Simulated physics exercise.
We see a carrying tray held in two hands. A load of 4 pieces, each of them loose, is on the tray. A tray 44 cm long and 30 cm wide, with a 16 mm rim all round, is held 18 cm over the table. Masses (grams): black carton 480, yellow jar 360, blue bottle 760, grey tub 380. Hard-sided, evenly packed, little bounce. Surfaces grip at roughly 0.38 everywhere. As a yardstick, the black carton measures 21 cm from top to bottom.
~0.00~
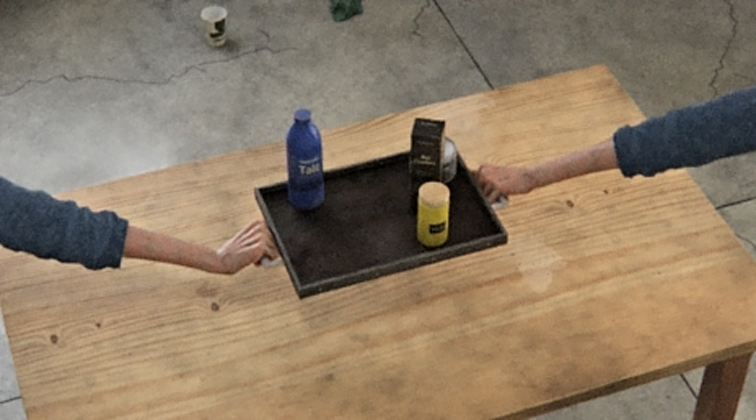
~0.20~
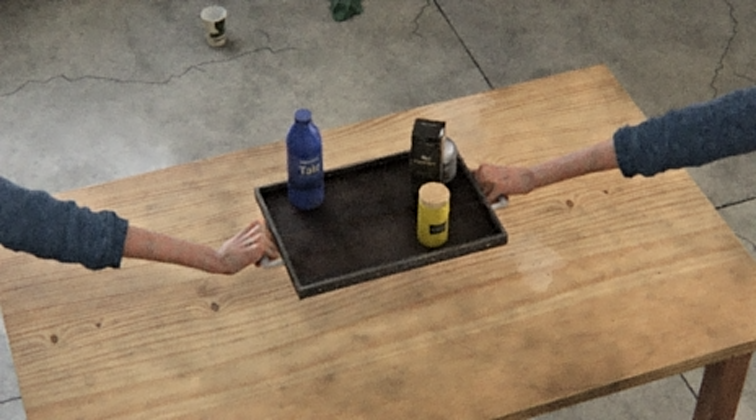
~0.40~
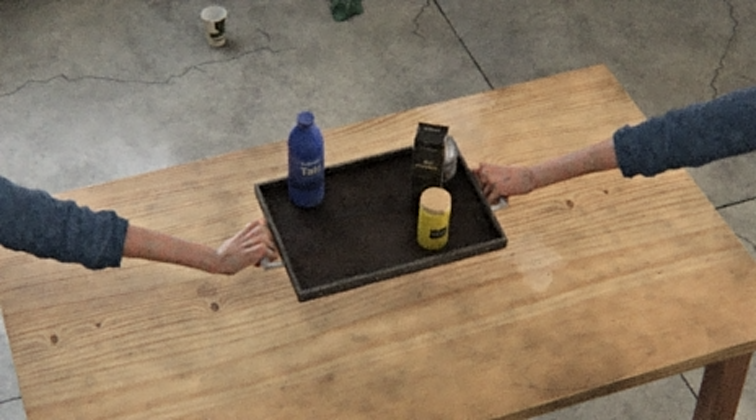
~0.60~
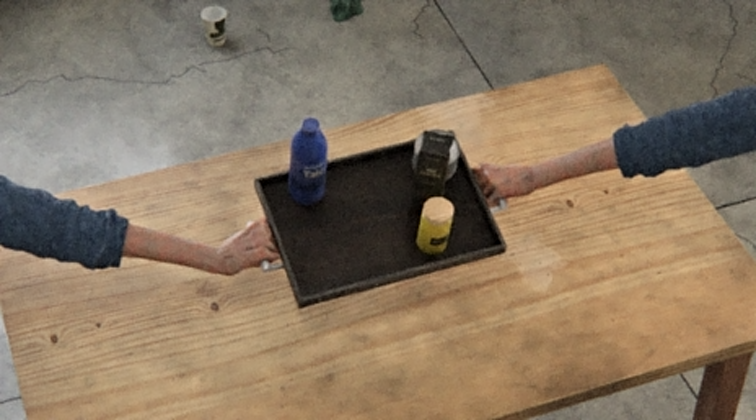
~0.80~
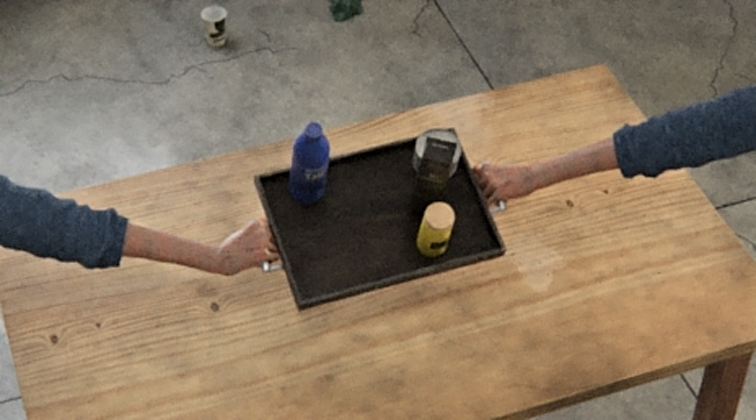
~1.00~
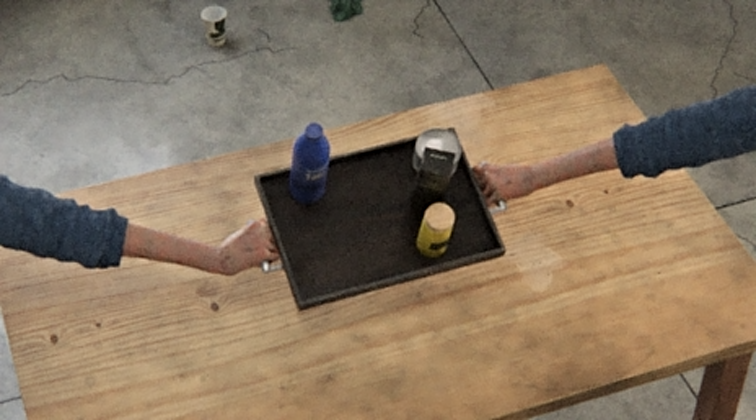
In this clip, two hands hold a black tray carrying a blue bottle, a yellow jar, a black carton and a grey tub above a wooden table, then gradually tilt its near edge down, and the carton rocks slightly.
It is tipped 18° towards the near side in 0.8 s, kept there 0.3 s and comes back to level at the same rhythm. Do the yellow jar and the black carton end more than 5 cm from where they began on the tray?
The yellow jar leaves its spot and the black carton leaves its spot.
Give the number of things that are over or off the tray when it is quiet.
2 of them.
By 1.30 s, tray at 17°, near edge down; yellow jar now off the tray; black carton rocked 54° off its seat near (436, 222).
By 1.60 s, tray at 9°, near edge down; black carton now off the tray.
By 1.70 s, tray at 5°, near edge down.
By 1.90 s, tray level.
When it is over (2.5 s), off the tray, black carton and yellow jar; the other 2 within 5 cm of the start.
